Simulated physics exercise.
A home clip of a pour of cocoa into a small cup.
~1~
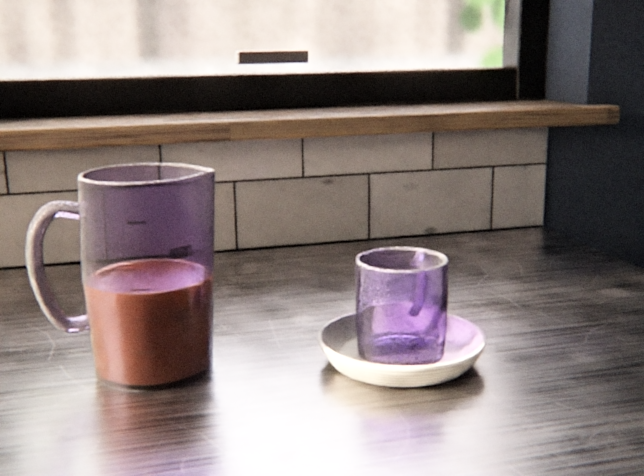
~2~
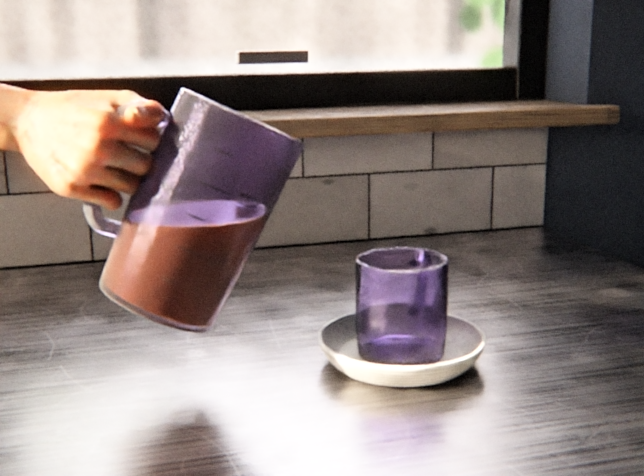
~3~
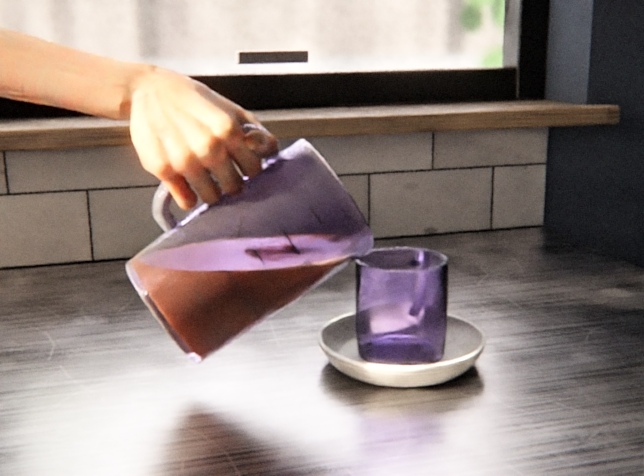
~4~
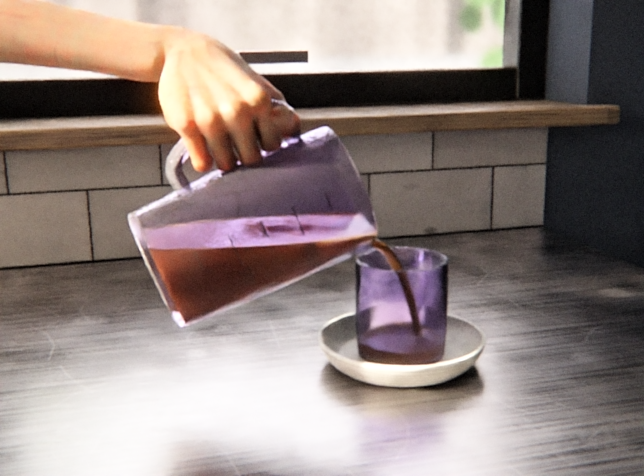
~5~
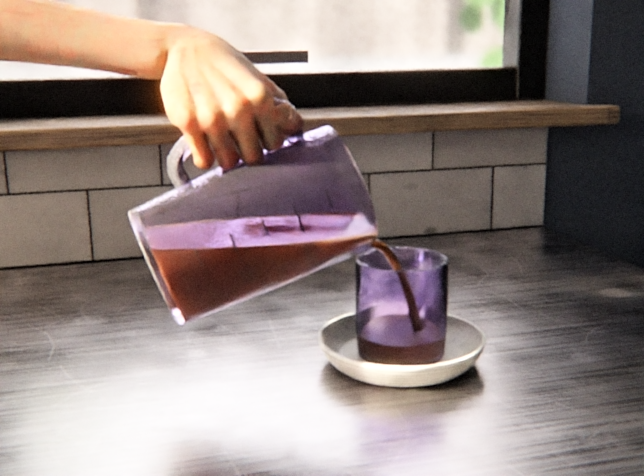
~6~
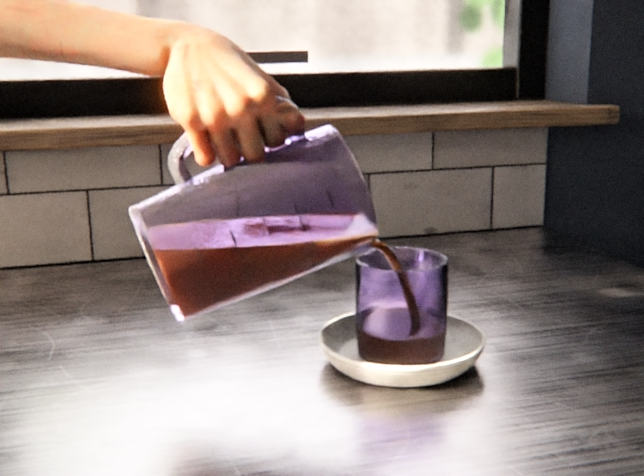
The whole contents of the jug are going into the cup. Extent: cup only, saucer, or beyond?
Beyond.
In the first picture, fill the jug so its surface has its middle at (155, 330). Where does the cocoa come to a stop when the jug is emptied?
Outcome: No overflow.
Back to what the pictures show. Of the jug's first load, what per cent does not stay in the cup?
Around 45 in a hundred.
Soon after, the cup is nearly full; the saucer is dry.
Later, the cup is full to the brim; the saucer is nearly full.
In the end, the cup is full to the brim; the saucer is full and running over.
